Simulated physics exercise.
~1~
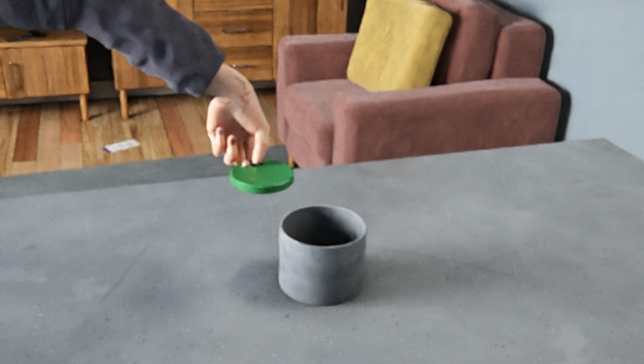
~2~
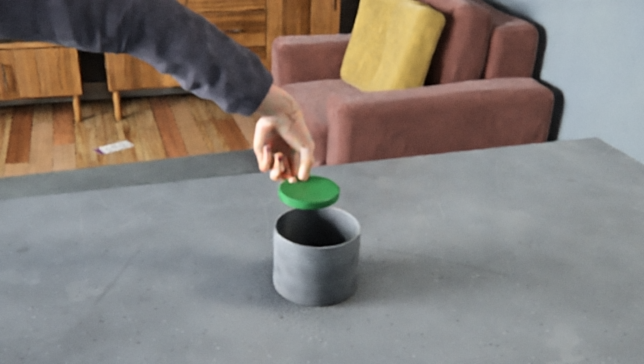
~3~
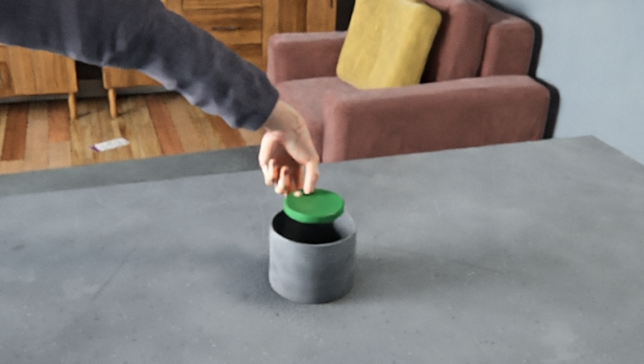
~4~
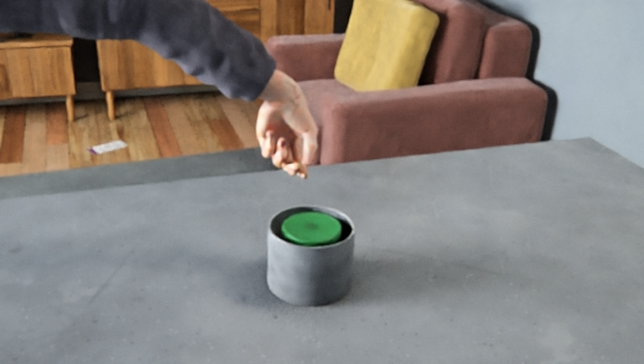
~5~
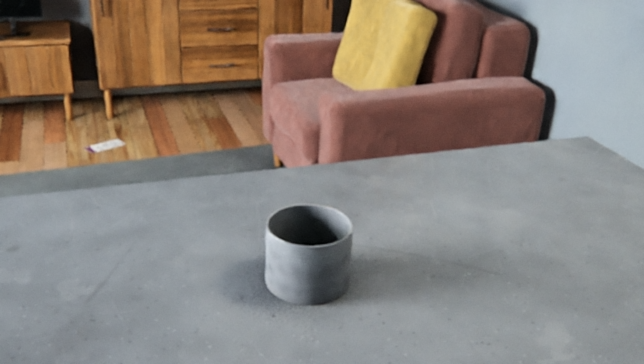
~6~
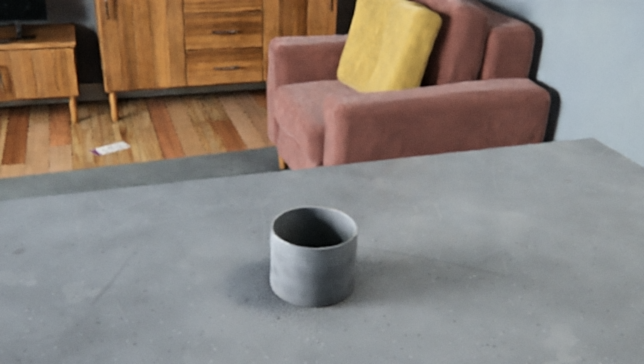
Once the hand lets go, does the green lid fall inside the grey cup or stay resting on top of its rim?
It falls inside the cup. The green lid slips past the rim and drops out of sight, leaving the opening uncovered.
